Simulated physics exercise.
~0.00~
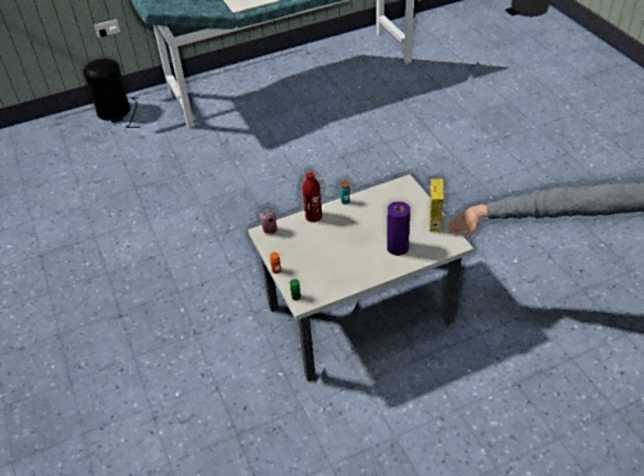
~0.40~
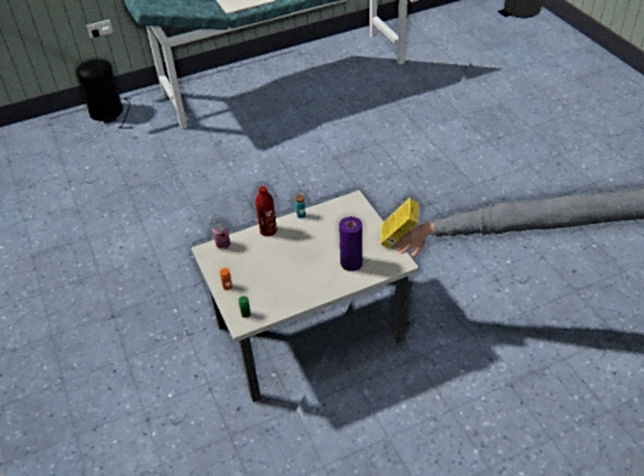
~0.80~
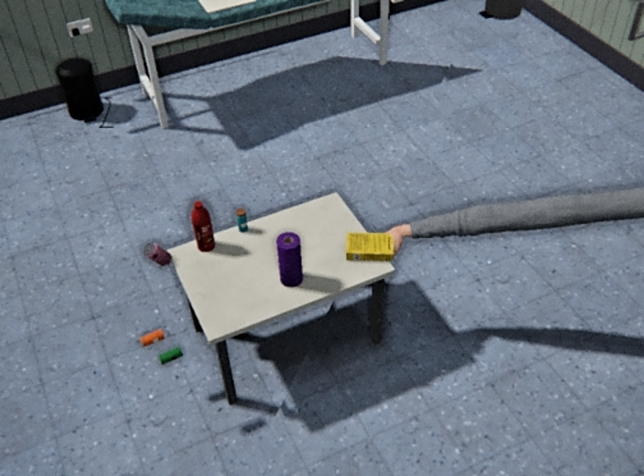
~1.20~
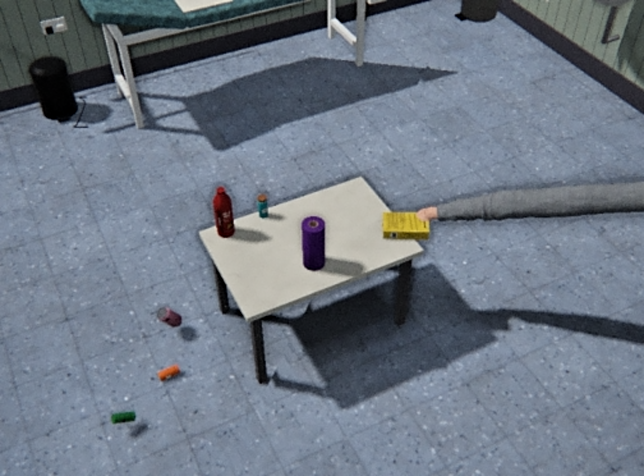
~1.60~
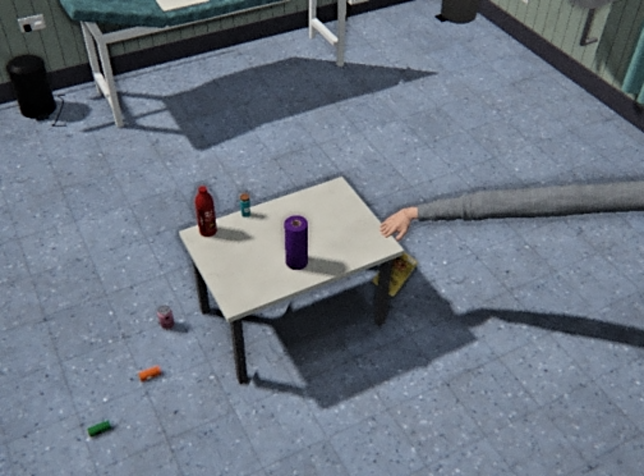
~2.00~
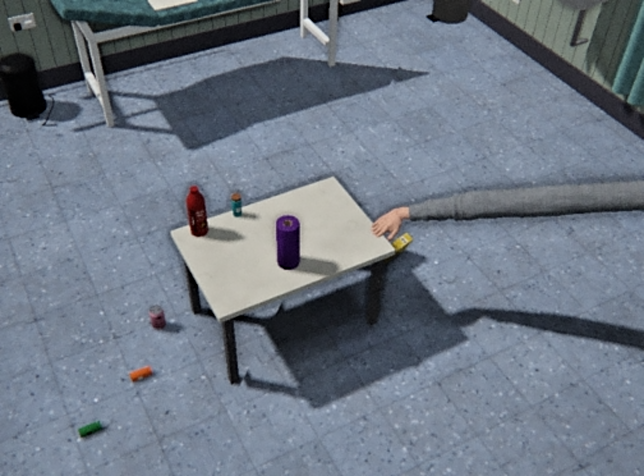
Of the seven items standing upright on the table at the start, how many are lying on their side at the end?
Three of them end up lying on their side, namely the yellow packet, the orange shaker and the green shaker.
The clip opens on a small pale table holding seven items, with a grey-sleeved arm reaching in from the right to its edge. The table shifts left, and the yellow packet tips over beside the hand. The pink can and the orange and green shakers go off the left side as the table stops. The table then jerks back to the right, and the yellow packet drops off the right side. The shakers settle on their sides on the floor while the can ends upright nearby. The red bottle, turquoise shaker and purple roll remain standing on the table.
